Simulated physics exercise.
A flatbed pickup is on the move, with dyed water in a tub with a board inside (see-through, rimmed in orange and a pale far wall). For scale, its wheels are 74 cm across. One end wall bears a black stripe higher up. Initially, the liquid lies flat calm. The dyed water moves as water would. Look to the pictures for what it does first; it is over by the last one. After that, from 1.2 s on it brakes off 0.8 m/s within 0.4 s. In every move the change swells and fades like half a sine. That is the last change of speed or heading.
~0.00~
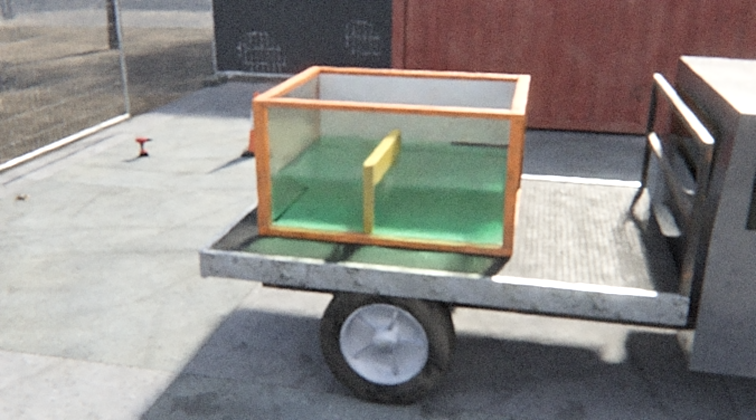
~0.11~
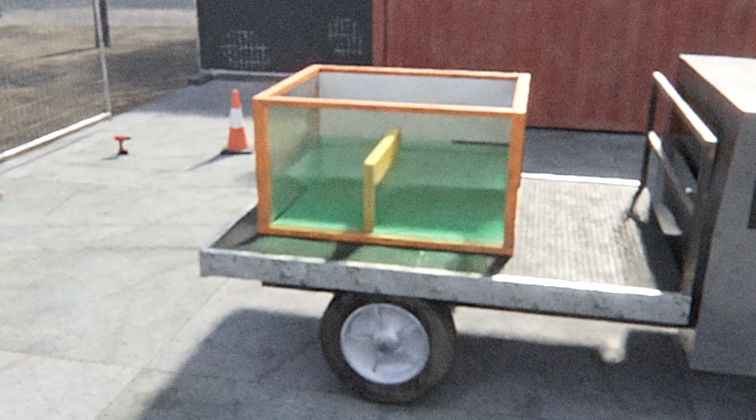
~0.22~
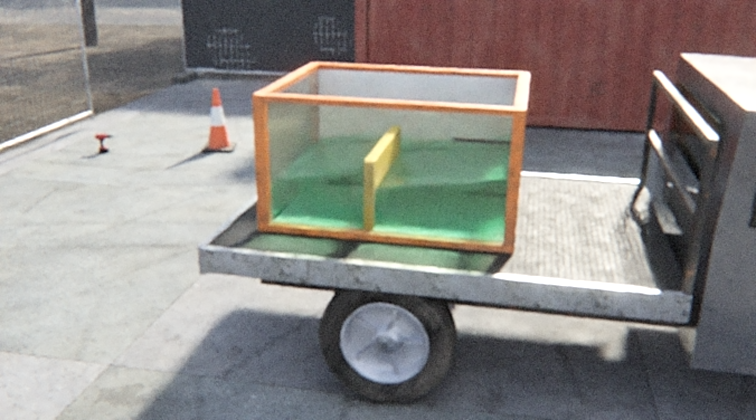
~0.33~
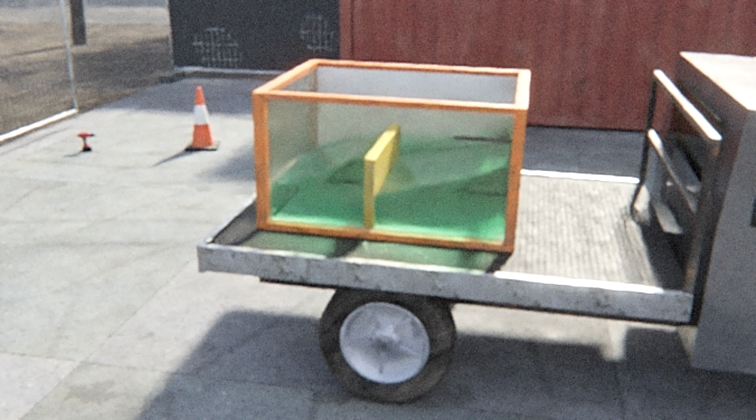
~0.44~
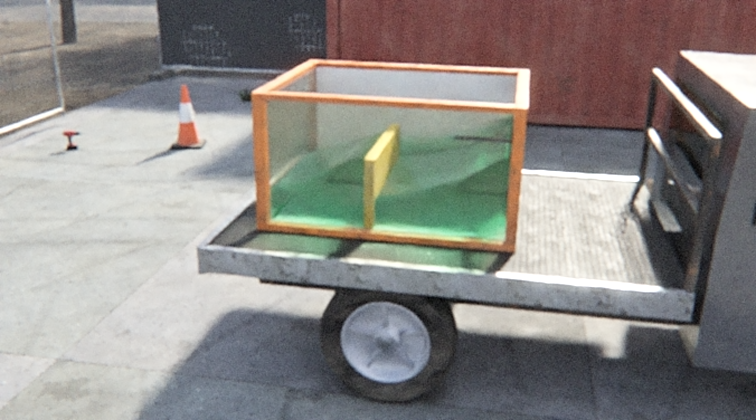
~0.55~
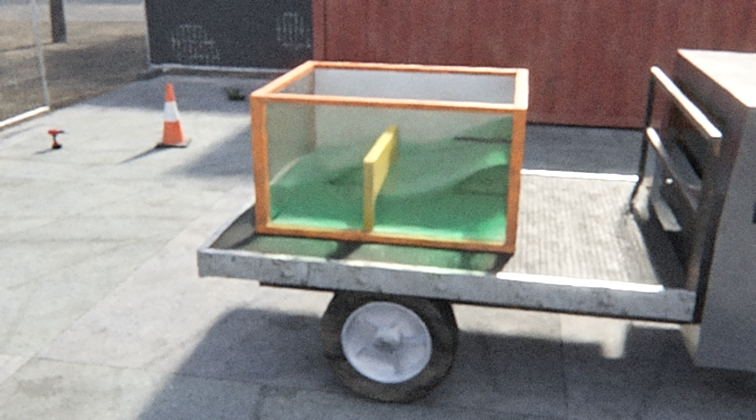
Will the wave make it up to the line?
Yes, honestly, it makes it all the way.
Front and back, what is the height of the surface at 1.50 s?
About 48 cm in front, about 18 cm behind.
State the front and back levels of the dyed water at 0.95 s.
Front 26 cm, back 34 cm.
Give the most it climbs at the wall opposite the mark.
I'd put the peak close to 37 cm.
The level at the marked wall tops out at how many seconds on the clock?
Somewhere near 1.6 seconds, I reckon.
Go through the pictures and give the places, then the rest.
In the first frame, the dyed water reaches (490, 186) at the front end; it reaches (290, 172) at the back end; no slope yet; board top at (368, 166); the front is on the right, levels are read along the near wall; the black line, on the front wall, is at (490, 146); a wheel hub at (382, 349).
In the second frame, the dyed water reaches (491, 185) at the front end; it reaches (290, 171) at the back end; no slope yet.
In the third frame, the dyed water reaches (492, 174) at the front end; it reaches (290, 175) at the back end; it is heaped 5° towards the front.
In the fourth frame, the dyed water reaches (493, 165) at the front end; it reaches (290, 177) at the back end; it is heaped 9° towards the front.
In the fifth frame, the dyed water reaches (494, 159) at the front end; it reaches (289, 180) at the back end; it is heaped 12° towards the front.
In the sixth frame, the dyed water reaches (494, 161) at the front end; it reaches (288, 179) at the back end; it is heaped 10° towards the front; a wheel hub at (385, 347).
After 0.95 s it stands 34 cm high behind and 26 cm in front; all of it is still inside.
After 1.50 s it stands 19 cm high behind and 48 cm in front; all of it is still inside.
After 2.10 s it stands 32 cm high behind and 22 cm in front; all of it is still inside.
After 4.59 s the waves are smaller; the highest at the front wall was 66 cm, at 1.60 s, against a line at 55 cm.
